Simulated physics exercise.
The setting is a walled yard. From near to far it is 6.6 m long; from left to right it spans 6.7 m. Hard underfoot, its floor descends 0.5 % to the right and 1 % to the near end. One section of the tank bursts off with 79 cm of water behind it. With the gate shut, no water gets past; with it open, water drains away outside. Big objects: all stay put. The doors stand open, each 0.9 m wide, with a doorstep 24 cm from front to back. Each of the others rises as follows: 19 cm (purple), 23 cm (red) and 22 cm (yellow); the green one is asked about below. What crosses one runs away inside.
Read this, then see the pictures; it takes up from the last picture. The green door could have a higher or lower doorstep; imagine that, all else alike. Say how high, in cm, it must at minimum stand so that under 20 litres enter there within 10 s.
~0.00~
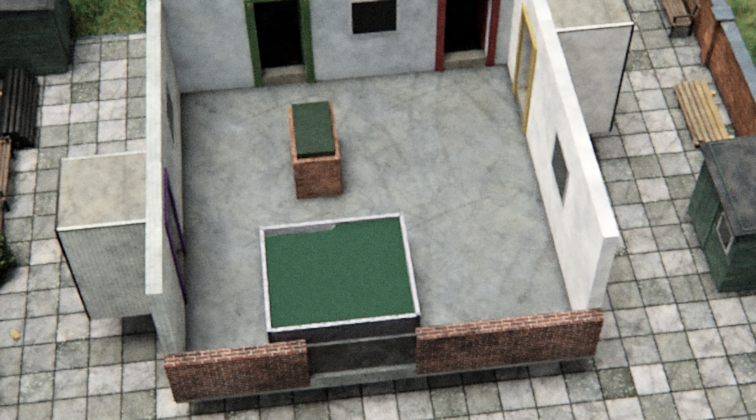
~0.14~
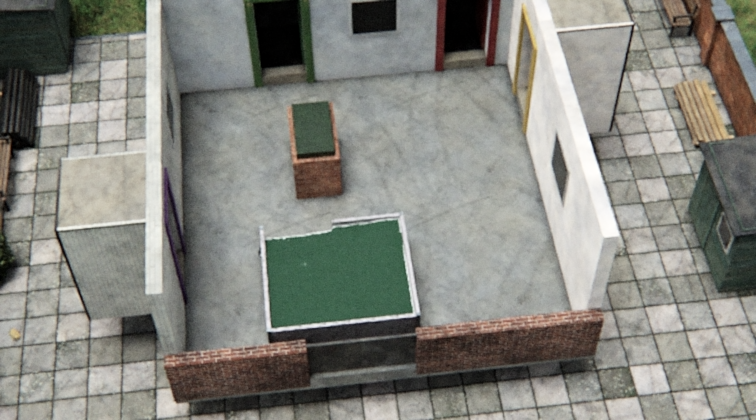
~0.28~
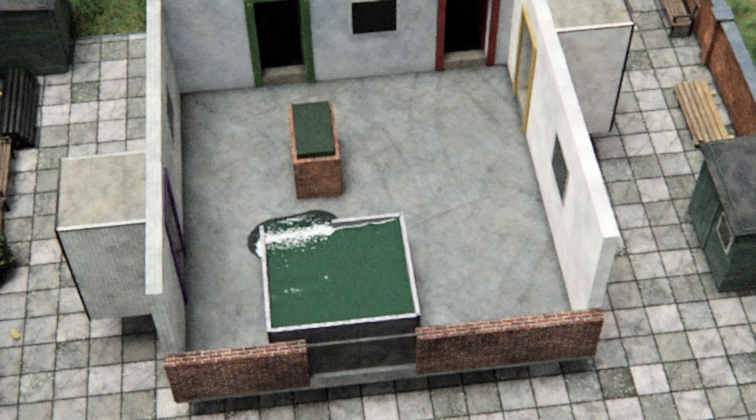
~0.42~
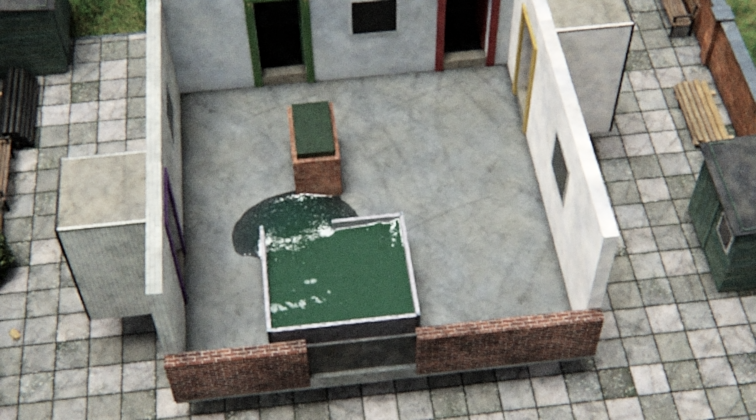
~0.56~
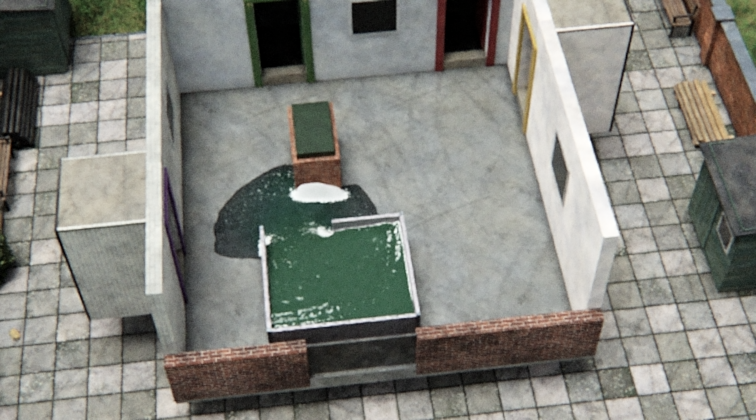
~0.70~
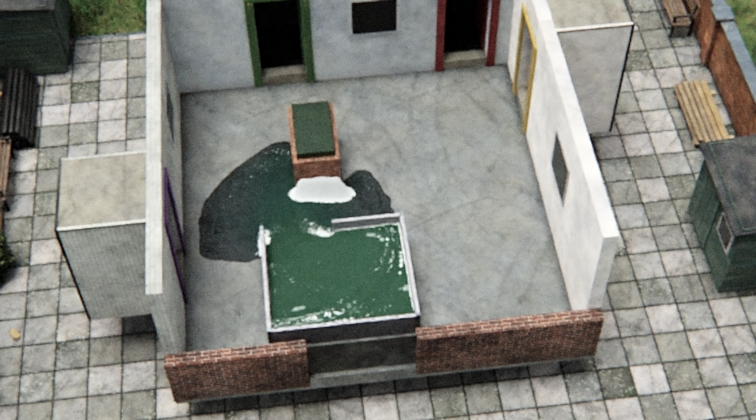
It must stand at least about 18 cm high.
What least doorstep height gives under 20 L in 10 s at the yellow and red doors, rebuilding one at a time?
Roughly 18 cm for the yellow door and roughly 12.0 cm for the red door.
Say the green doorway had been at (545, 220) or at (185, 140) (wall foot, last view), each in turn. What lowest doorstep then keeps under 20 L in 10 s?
Minimums: Roughly 9.5 cm and 24 cm.
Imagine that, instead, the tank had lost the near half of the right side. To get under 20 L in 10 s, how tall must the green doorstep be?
Then something near 5.5 cm.
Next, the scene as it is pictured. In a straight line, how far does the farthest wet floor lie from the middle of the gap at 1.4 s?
About 4.4 m.
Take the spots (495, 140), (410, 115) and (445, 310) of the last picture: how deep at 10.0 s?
10, 4 and 15 cm, respectively.
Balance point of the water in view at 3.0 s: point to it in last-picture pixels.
Near (312, 219).
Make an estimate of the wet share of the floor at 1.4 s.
About 30 per cent.
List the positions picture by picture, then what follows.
Still water, 79 cm deep, in the tank at (338, 273); the green door at (281, 48) is dry, in the first frame.
Water pours out on the far side and has run 0.3 m, to a hidden place; about 10 cm deep outside, 79 cm at the back, in the second frame.
The front is at (304, 216), 0.9 m from the gap on the far side; 1.2 m2 of floor is wet, 79 cm left at the back, in the third frame.
Water pours out on the far side and has run 1.4 m, to (283, 197); about 10 cm deep outside, 79 cm at the back, in the fourth frame.
Water pours out on the far side and has run 2.0 m, to (278, 171); about 7 cm deep outside, 76 cm at the back, in the fifth frame.
Water pours out on the far side and has run 2.6 m, to (275, 147); about 6 cm deep outside, 68 cm at the back; the green door at (281, 48), 4.3 m from the gap, is still 1.7 m from the nearest water, in the sixth frame.
After 1.4 s water covers 30 % of the floor, deepest (50 cm) near (300, 206); 14 cm at the green door, 0 litres in over its 25 cm doorstep.
After 3.0 s water covers 65 % of the floor, deepest (42 cm) near (191, 129); 23 cm at the green door, 0 litres in over its 25 cm doorstep.
After 10.0 s water covers 100 % of the floor, deepest (24 cm) near (432, 353); 7 cm at the green door, 2 litres in over its 25 cm doorstep.
At the green door as built, the water arrived by 1.2 s and peaked near 23 cm at 3.0 s.
With a doorstep of 15.5 cm, 35 litres would have come in within the 10 s; with 21.5 cm, 7 litres. So under 20 litres takes about 18 cm.
